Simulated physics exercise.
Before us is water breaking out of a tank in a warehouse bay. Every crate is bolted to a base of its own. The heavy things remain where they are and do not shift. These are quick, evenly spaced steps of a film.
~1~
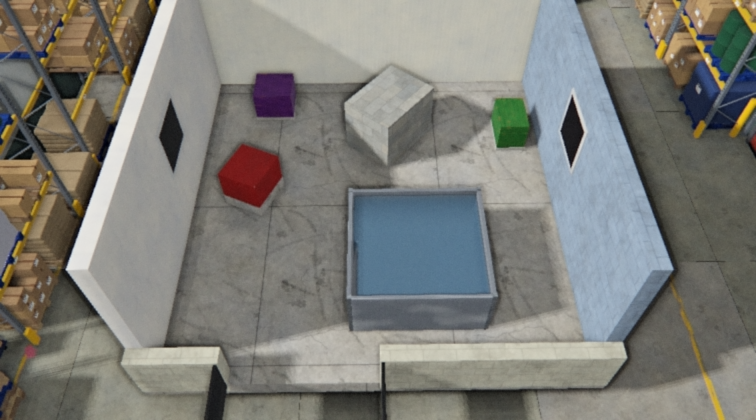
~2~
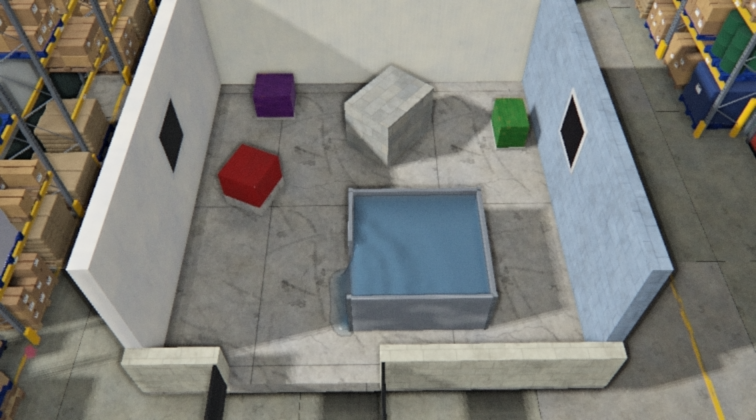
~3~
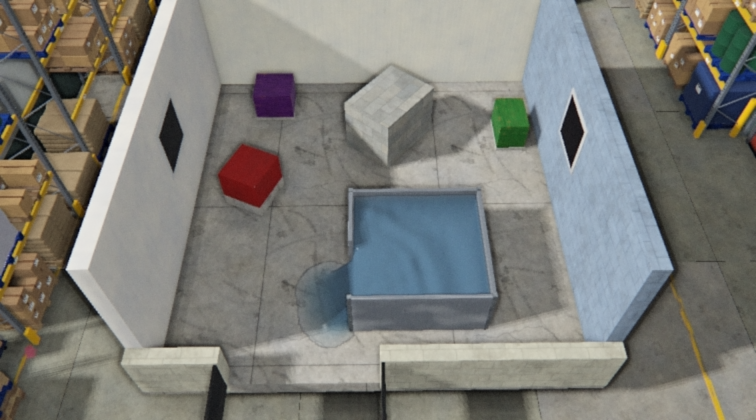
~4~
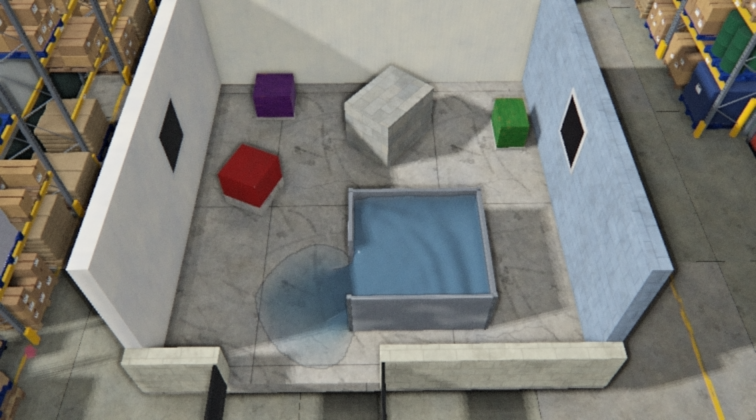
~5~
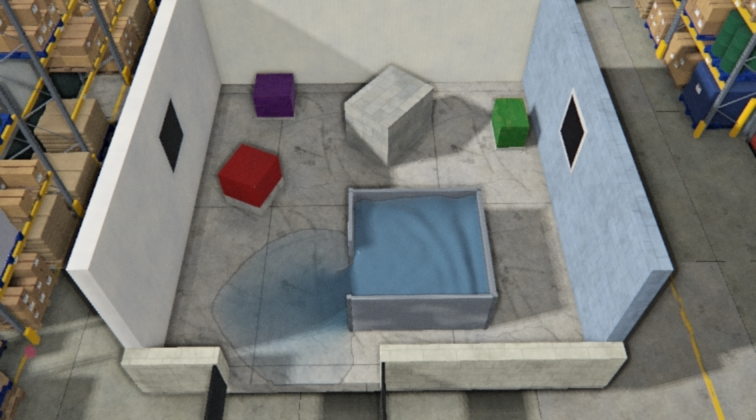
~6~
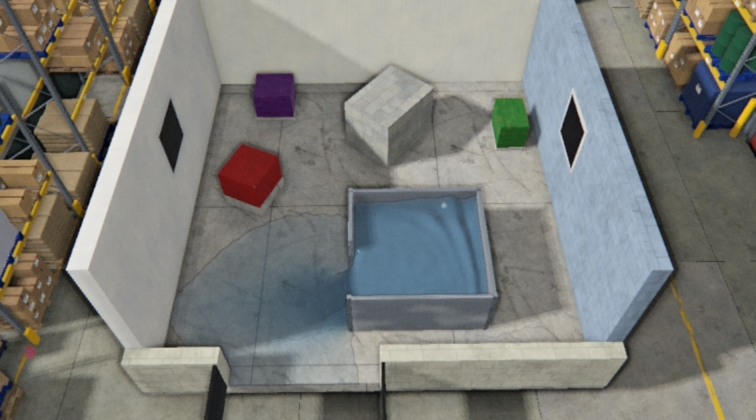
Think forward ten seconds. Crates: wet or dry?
Red crate, wet; green crate, wet; purple crate, wet.
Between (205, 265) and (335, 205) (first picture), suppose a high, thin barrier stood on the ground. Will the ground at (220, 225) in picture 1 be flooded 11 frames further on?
At that place: Covered.
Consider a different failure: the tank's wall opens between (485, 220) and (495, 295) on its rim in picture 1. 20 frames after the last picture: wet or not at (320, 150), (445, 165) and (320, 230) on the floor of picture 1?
Taking them in turn, I get left untouched, then sodden, then left untouched.
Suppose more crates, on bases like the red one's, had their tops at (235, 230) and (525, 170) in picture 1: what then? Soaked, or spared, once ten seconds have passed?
One after the other: Is flooded, stays untouched.
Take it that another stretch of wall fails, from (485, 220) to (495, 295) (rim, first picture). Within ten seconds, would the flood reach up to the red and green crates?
First, the red crate is not reached; second, the green crate is flooded.
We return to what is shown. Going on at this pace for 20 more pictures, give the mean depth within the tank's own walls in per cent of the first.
My best guess is about 38 per cent.
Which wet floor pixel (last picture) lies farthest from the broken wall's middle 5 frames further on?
Point: (201, 183) in the last picture's pixels.
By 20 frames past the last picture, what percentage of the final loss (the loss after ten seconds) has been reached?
About 45 per cent.
A moment on, water covers 25 % of the floor; the red crate water round its plinth, the green crate not reached, the purple crate not reached.
Next, water covers 30 % of the floor; the red crate water round its plinth, the green crate not reached, the purple crate not reached.
Then, water covers 40 % of the floor; the red crate water round its plinth, the green crate not reached, the purple crate water round its plinth.
Later, water covers 70 % of the floor; the red crate water round its plinth, the green crate water round its plinth, the purple crate water round its plinth.
In the end, water covers 90 % of the floor; the red crate was topped, the green crate was topped, the purple crate was topped.
